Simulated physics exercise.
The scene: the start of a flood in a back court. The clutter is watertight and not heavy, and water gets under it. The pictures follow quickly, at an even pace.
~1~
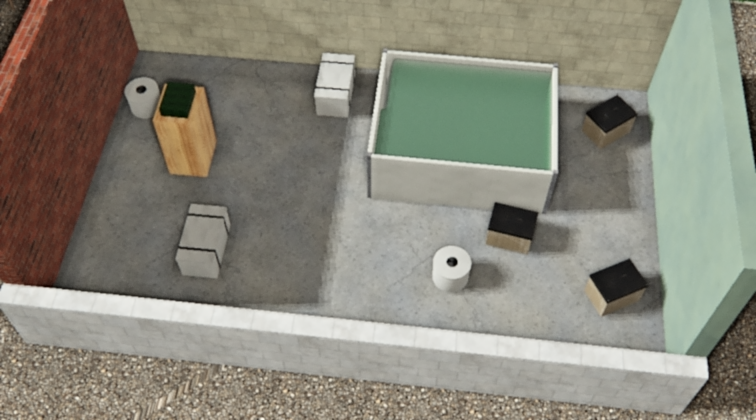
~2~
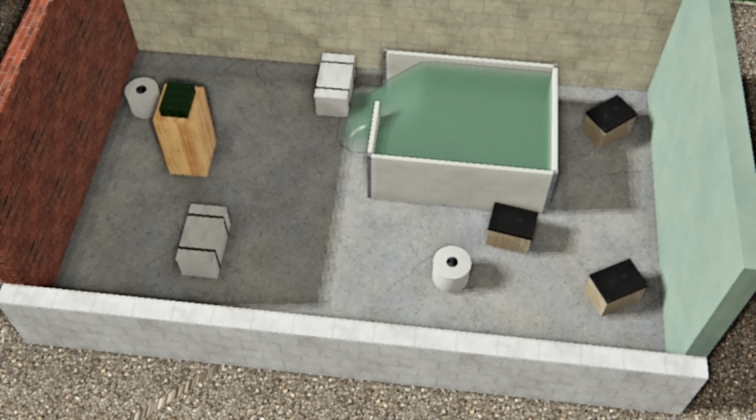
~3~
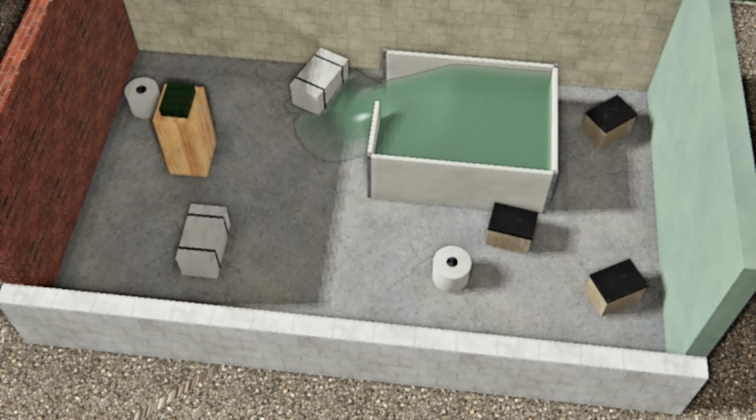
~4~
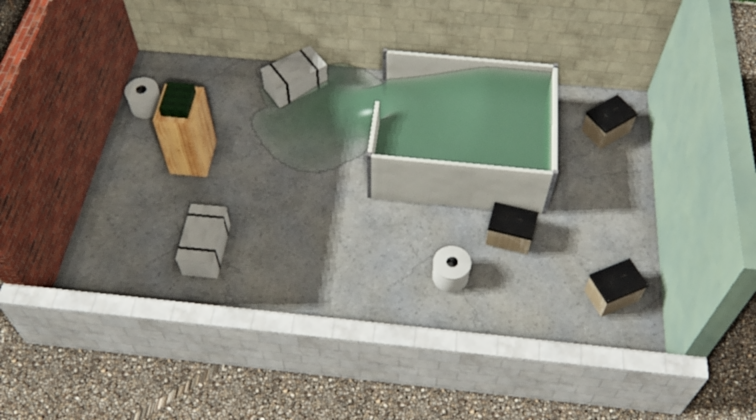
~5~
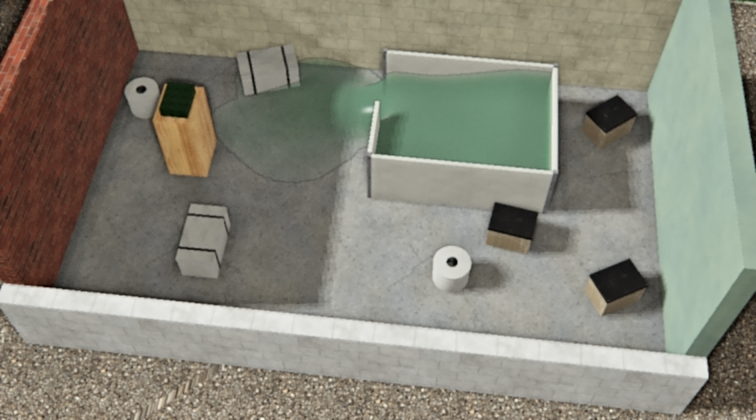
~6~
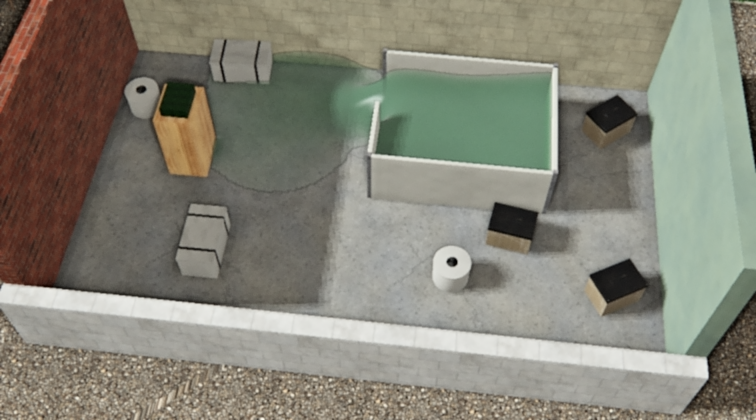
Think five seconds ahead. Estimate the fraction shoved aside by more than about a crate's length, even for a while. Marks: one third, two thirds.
That comes to from one to two thirds.
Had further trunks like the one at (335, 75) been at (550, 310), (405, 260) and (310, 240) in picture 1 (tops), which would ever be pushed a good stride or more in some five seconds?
In turn: Short of that, short of that, yes.
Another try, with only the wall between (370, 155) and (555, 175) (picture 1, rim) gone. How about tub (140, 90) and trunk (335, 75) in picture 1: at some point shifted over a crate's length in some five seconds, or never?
One after the other: Yes, under that.
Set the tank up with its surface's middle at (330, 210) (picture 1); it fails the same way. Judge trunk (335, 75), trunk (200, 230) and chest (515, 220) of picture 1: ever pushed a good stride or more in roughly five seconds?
In turn: Shifted that much, swept aside, less than that.
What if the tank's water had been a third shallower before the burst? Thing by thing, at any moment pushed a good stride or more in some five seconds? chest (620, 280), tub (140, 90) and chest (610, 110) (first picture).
As listed: Short of that, swept aside, never so far.
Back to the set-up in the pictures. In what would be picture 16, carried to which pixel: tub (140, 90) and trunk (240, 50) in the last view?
Near (116, 107) and (150, 27).
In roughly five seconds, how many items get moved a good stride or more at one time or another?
3 of them.
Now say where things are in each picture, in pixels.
The first frame shows a trunk at (335, 76), on the bottom; a tub at (142, 90) rests on the ground; 0 of 7 have shifted.
The second frame shows a trunk at (335, 76) rests on the ground; a tub at (142, 90) rests on the ground; 0 of 7 have shifted.
The third frame shows a trunk at (319, 72) rests on the ground, close to its start; a tub at (142, 90) rests on the ground; 1 of 7 have shifted.
The fourth frame shows a trunk at (294, 67), on the bottom, a stride from its start; a tub at (142, 90), on the bottom; 1 of 7 have shifted.
The fifth frame shows a trunk at (267, 60) rests on the ground, a stride from its start; a tub at (142, 90), on the bottom; 1 of 7 have shifted.
The sixth frame shows a trunk at (240, 52) rests on the ground, a stride from its start; a tub at (142, 90) rests on the ground; 1 of 7 have shifted.
A moment on, 1 of 7 are well off their spots; 0 afloat.
Next, 2 of 7 are well off their spots; 2 afloat.
Later, 3 of 7 are well off their spots; 2 afloat.
In the end, 3 of 7 are well off their spots, and 3 have been at some point; 2 afloat.
